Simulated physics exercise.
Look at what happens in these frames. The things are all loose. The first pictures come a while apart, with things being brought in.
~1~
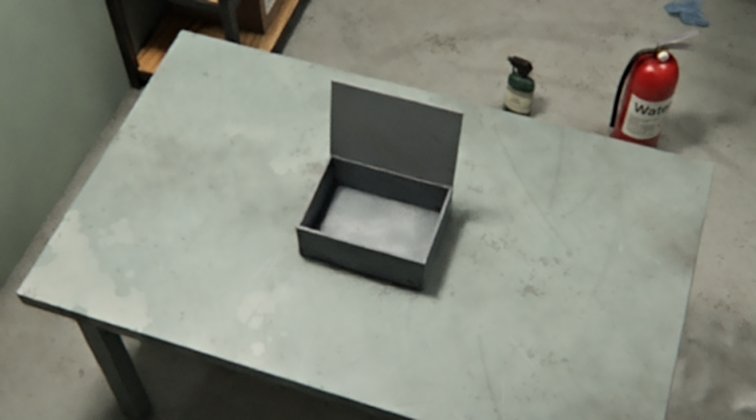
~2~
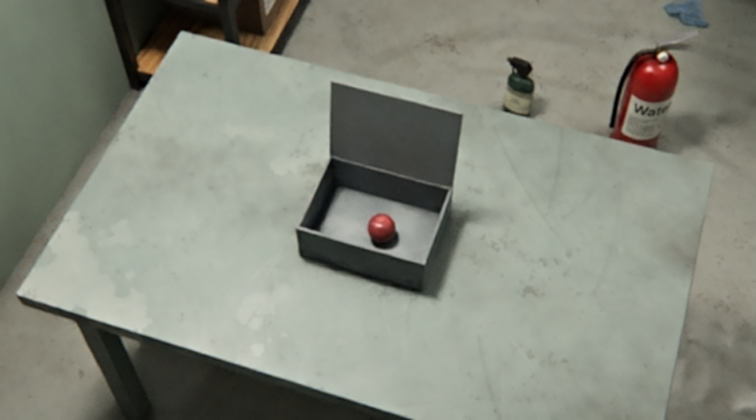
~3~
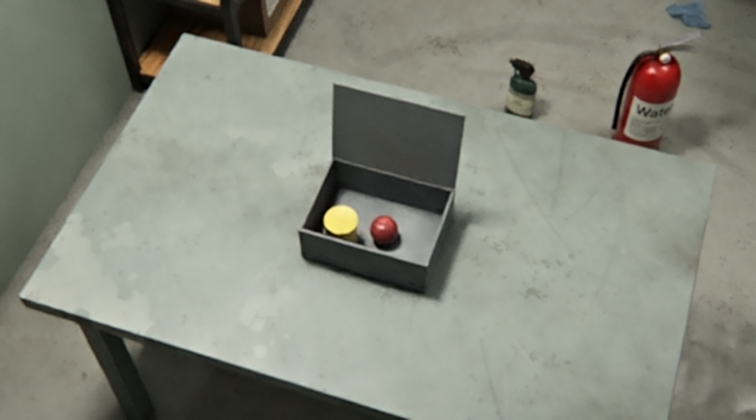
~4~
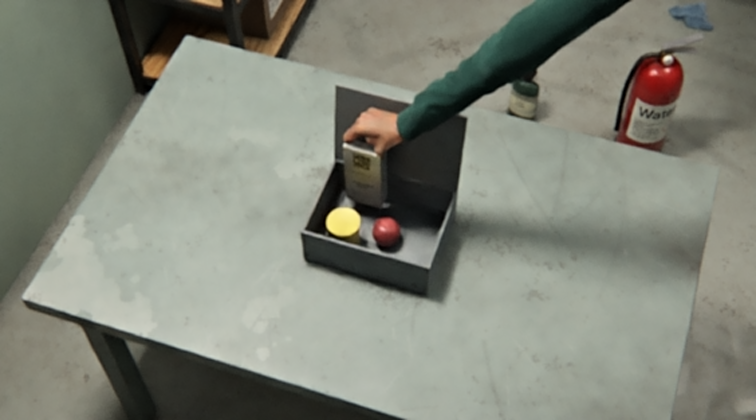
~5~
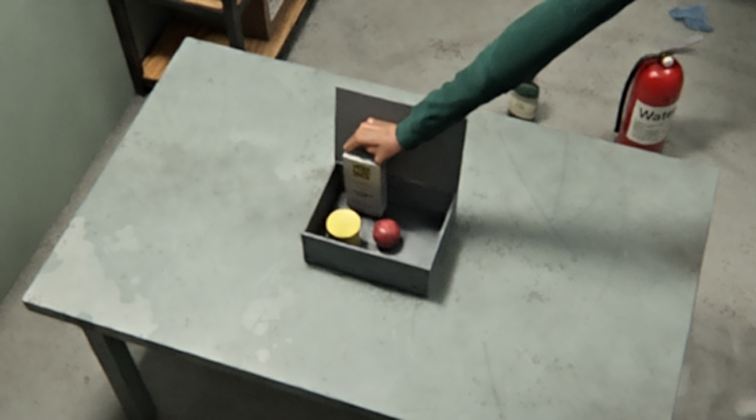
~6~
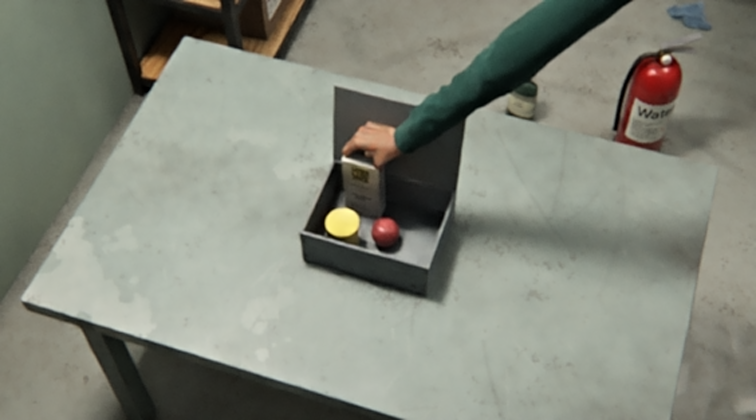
A red apple and then a round yellow-topped item appeared inside an open gray box on a table, and a green-sleeved arm reached in from the upper right and lowered a pale packet behind them, still gripping it.
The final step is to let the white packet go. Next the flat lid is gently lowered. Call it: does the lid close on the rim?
My call is that it fails to close.
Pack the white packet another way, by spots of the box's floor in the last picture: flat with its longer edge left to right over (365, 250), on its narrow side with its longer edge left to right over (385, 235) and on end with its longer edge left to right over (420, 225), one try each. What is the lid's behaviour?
The first time the lid can't shut, the second time it goes down fully, and the third time it can't shut.
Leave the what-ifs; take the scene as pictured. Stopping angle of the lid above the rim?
Angle: About 30°.
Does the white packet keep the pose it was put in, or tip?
In the end, it winds up askew.
Then, 1.20 s later than the last frame, lid starting down.
Then, 1.70 s later than the last frame, lid 59° above the rim; white packet tilted by 12° near (361, 190).
Then, 2.00 s later than the last frame, lid 35° above the rim; white packet tilted by 36° near (357, 203).
When it is over, lid 29° above the rim; lying over in the box, white packet; the other 2 as before. End places, in pixels of the last picture, white packet near (360, 203).
